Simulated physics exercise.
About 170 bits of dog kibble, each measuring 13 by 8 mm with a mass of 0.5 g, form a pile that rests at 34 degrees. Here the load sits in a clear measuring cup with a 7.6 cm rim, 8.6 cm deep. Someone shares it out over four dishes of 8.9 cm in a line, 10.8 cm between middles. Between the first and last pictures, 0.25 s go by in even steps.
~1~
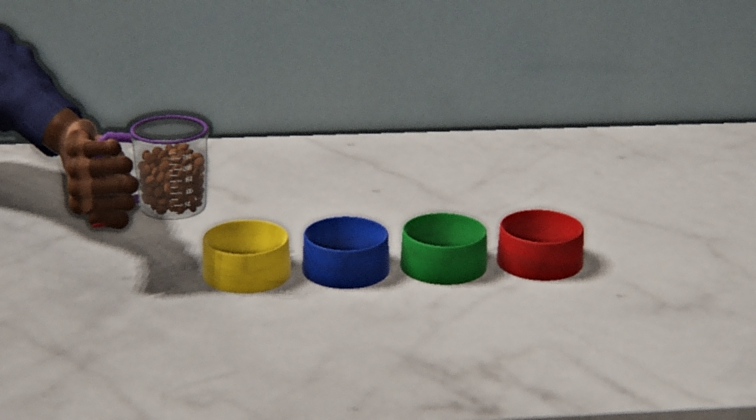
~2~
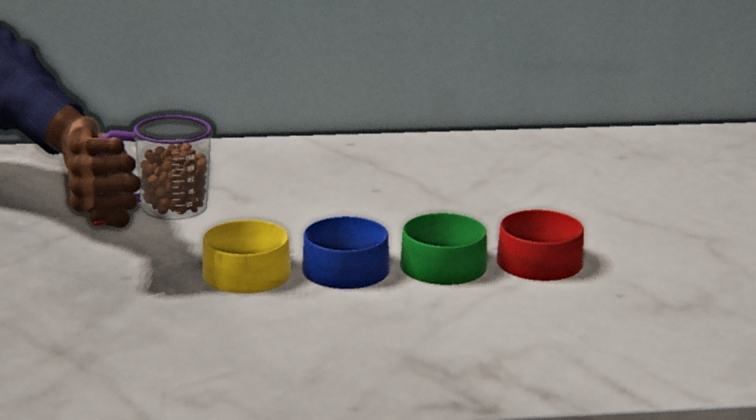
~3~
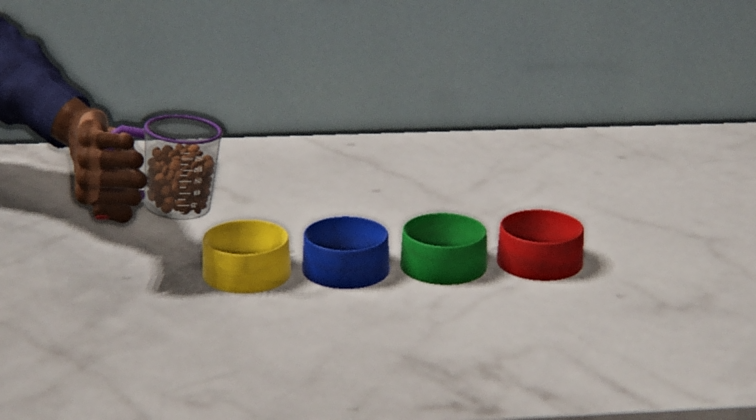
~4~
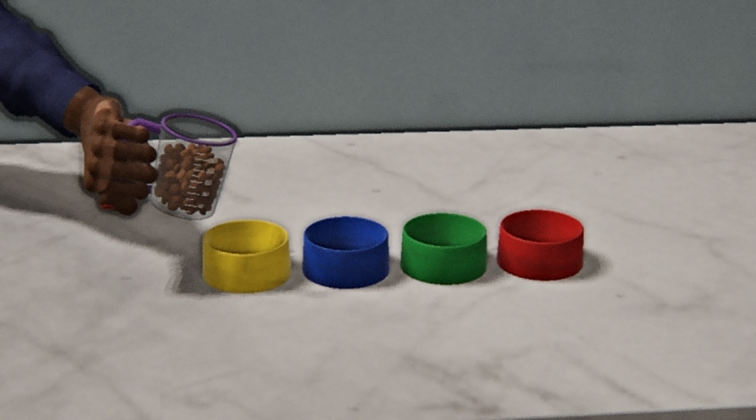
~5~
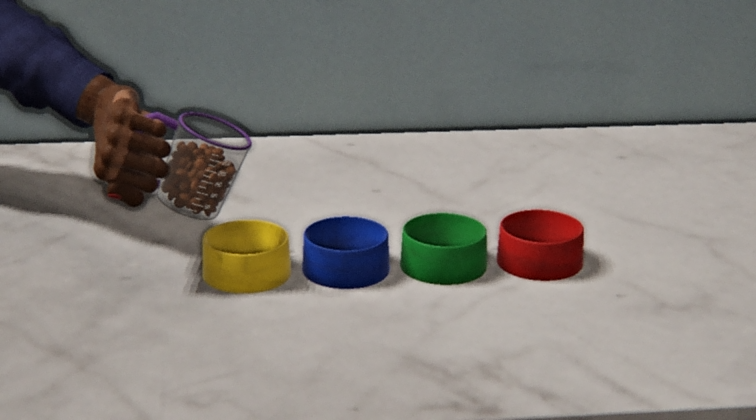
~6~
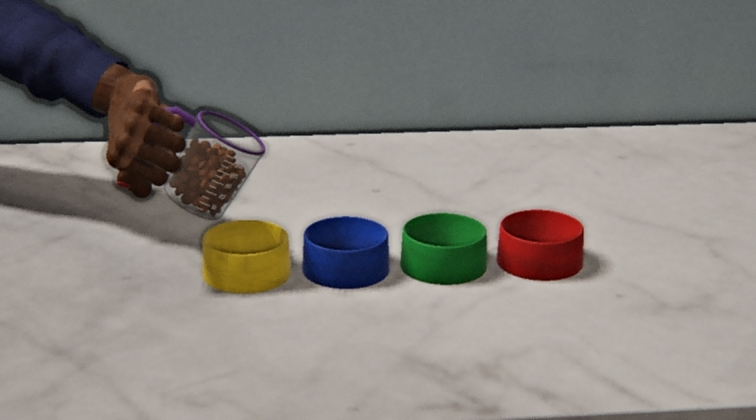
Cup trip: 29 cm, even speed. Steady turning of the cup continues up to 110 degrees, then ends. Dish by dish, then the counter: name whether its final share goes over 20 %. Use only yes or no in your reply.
Red: No; blue: No; green: Yes; yellow: No; counter: Yes.
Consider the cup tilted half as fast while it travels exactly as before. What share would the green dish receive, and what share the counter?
Green 10, counter 60.
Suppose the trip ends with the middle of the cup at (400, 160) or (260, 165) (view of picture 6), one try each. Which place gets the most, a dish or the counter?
Most lands at green on the first run and at blue on the second.
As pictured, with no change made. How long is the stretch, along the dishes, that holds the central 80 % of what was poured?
12 cm, roughly.
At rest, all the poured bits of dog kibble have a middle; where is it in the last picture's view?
When it all comes to rest, the middle is near (458, 257).
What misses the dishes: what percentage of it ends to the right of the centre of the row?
Near 80 percent ends up there.
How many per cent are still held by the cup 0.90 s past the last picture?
About 40 %.
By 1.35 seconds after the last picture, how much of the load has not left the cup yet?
Roughly 10 per cent of the load.
Then, 0.54 s after the last picture, tilt 109 degrees; cup holds 90 %, blue 5 %.
Then, 0.90 s after the last picture, tilt 110 degrees; cup holds 40 %, blue 10 %, green 40 %.
Then, 1.35 s after the last picture, tilt 110 degrees; cup holds 10 %, red 5 %, blue 10 %, green 50 %.
In the end, red 5 %, blue 10 %, green 50 %, yellow 0 %, counter 35 %.
